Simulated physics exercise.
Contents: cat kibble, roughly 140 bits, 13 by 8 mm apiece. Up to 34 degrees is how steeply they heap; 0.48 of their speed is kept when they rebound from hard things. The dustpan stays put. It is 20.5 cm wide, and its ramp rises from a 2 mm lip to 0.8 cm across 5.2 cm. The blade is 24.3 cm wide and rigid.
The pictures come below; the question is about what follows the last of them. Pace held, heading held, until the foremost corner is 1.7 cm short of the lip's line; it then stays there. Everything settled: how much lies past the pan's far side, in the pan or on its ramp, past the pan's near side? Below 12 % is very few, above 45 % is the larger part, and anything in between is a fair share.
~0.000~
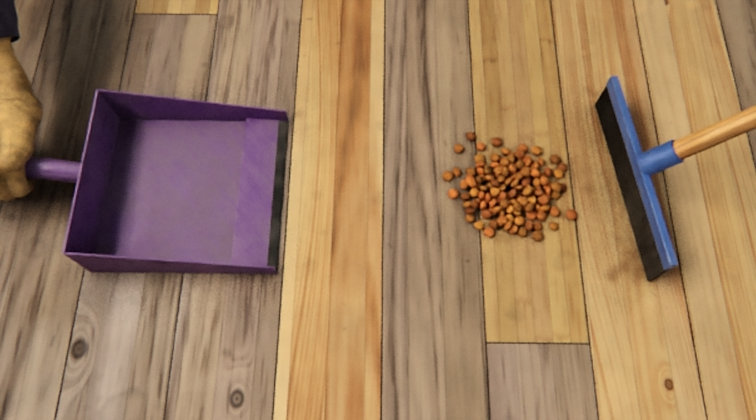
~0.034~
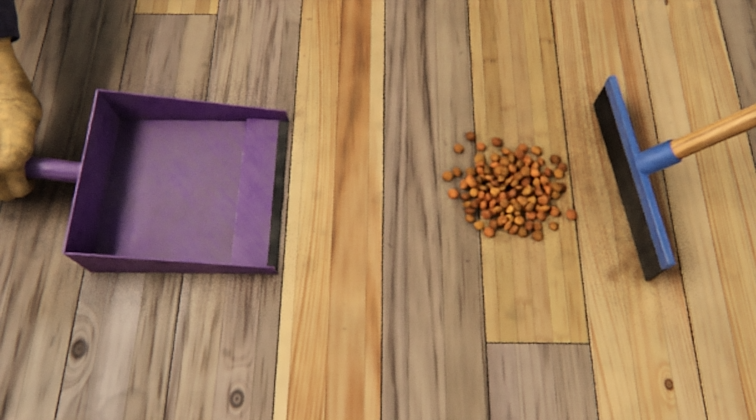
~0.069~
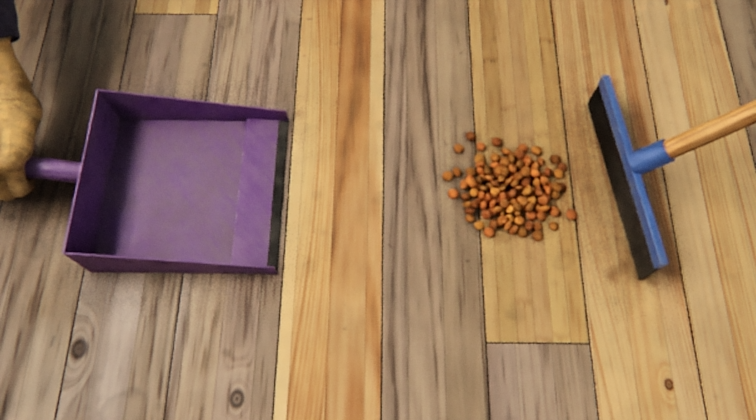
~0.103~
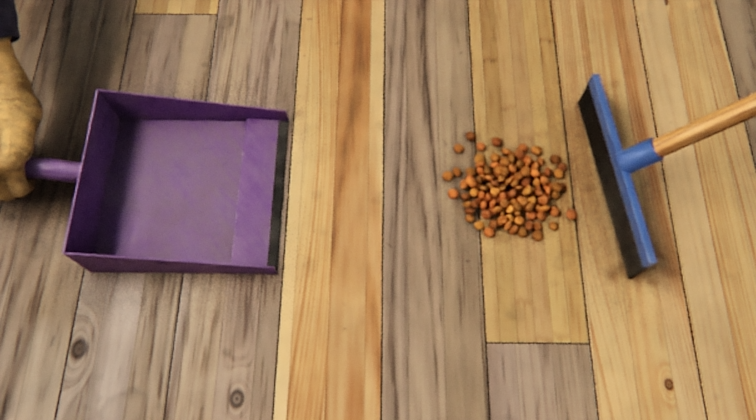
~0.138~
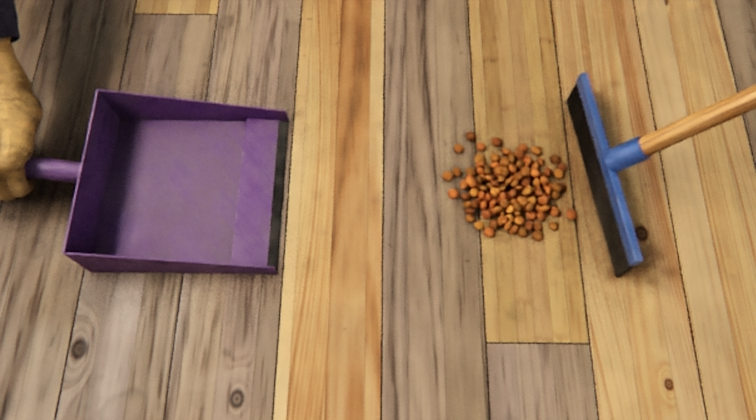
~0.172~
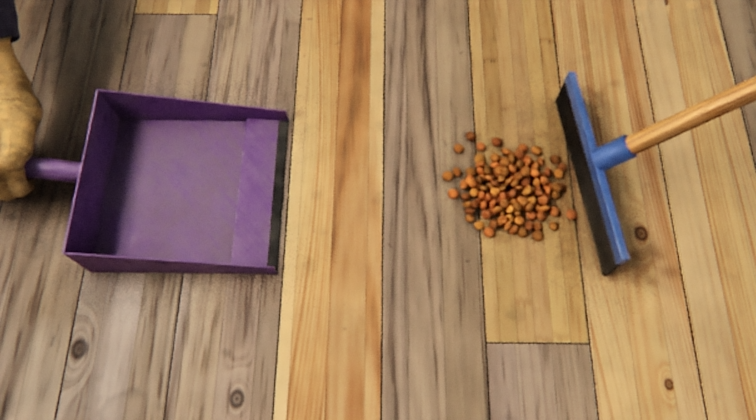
Far side: Very few, pan: A fair share, near side: Very few.
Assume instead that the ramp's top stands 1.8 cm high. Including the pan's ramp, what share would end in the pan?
20 %.
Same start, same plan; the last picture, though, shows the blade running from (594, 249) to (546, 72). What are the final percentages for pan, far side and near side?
Pan 10, far 15, near 0.
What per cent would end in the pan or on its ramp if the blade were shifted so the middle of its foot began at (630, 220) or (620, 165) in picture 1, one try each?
First try about 35 per cent, second about 20 per cent.
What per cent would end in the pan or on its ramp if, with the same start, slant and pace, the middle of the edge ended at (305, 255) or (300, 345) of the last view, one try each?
The two tries give about 35 and 5 percent.
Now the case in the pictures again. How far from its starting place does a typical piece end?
Somewhere around 28 centimetres.
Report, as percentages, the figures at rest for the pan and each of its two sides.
Far side - 5; pan - 25; near side - 0.
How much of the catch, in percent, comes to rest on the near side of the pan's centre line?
Share: Approx. 20 %.
After 0.55 s, middle of the blade 21 cm from the lip; 0 % over the lip, far side 0 %, near side 0 %.
Then, at 0.81 s, middle of the blade 10 cm from the lip; 0 % over the lip, far side 5 %, near side 0 %.
After 1.17 s, middle of the blade 3 cm from the lip; 25 % over the lip, far side 5 %, near side 0 %.
At rest (1.5 s), far side 5 %, pan 25 %, near side 0 %, in front of the lip or behind the blade 70 %.
